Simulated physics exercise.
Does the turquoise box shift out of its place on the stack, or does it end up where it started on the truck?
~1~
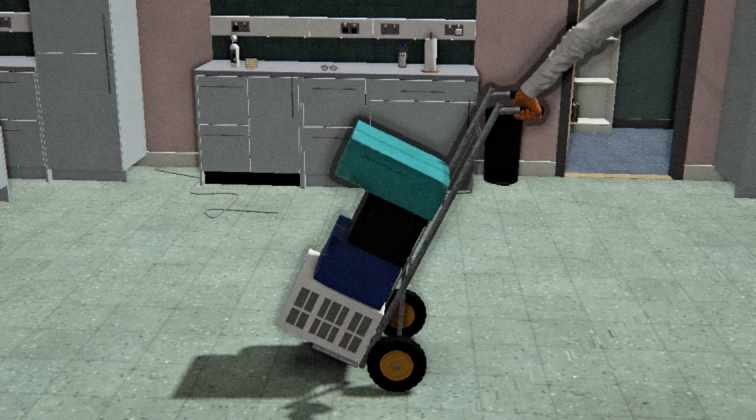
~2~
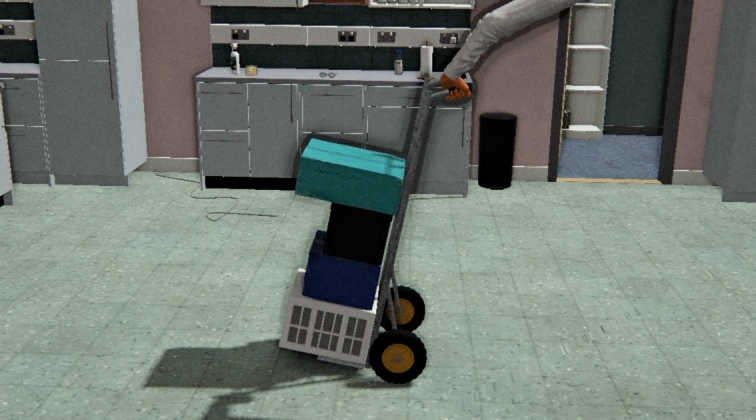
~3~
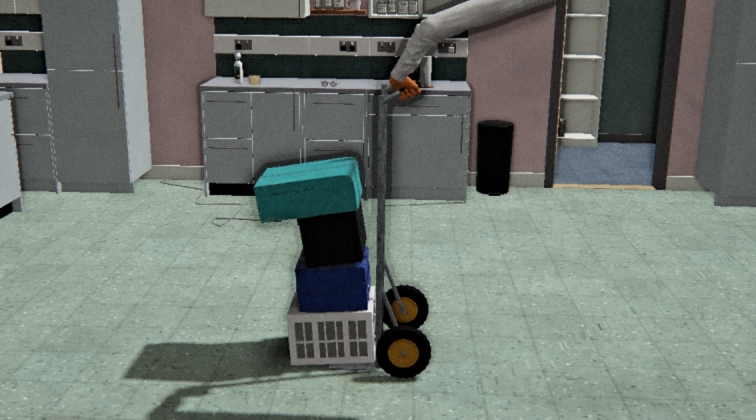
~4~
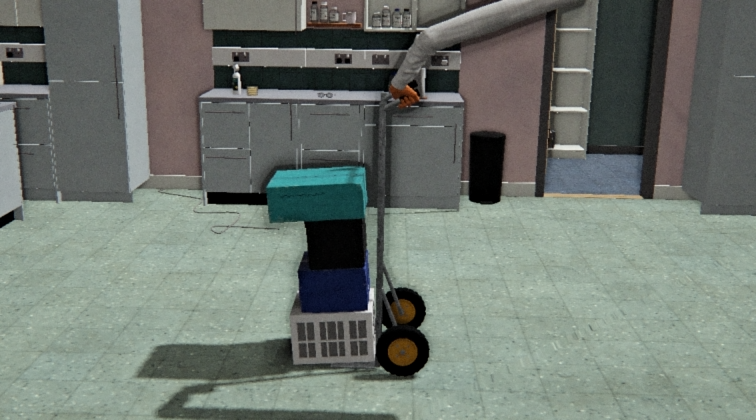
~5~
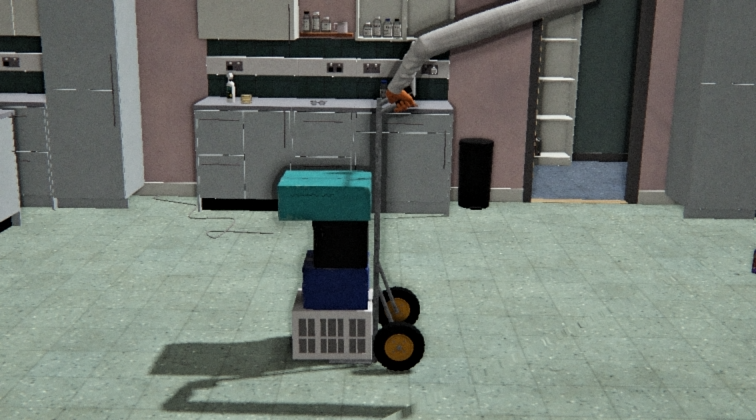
The turquoise box keeps its place. It tips a little as the truck comes upright, then settles back on top of the black tote.
An arm swings a loaded sack truck upright, and its four stacked boxes rock, then settle.
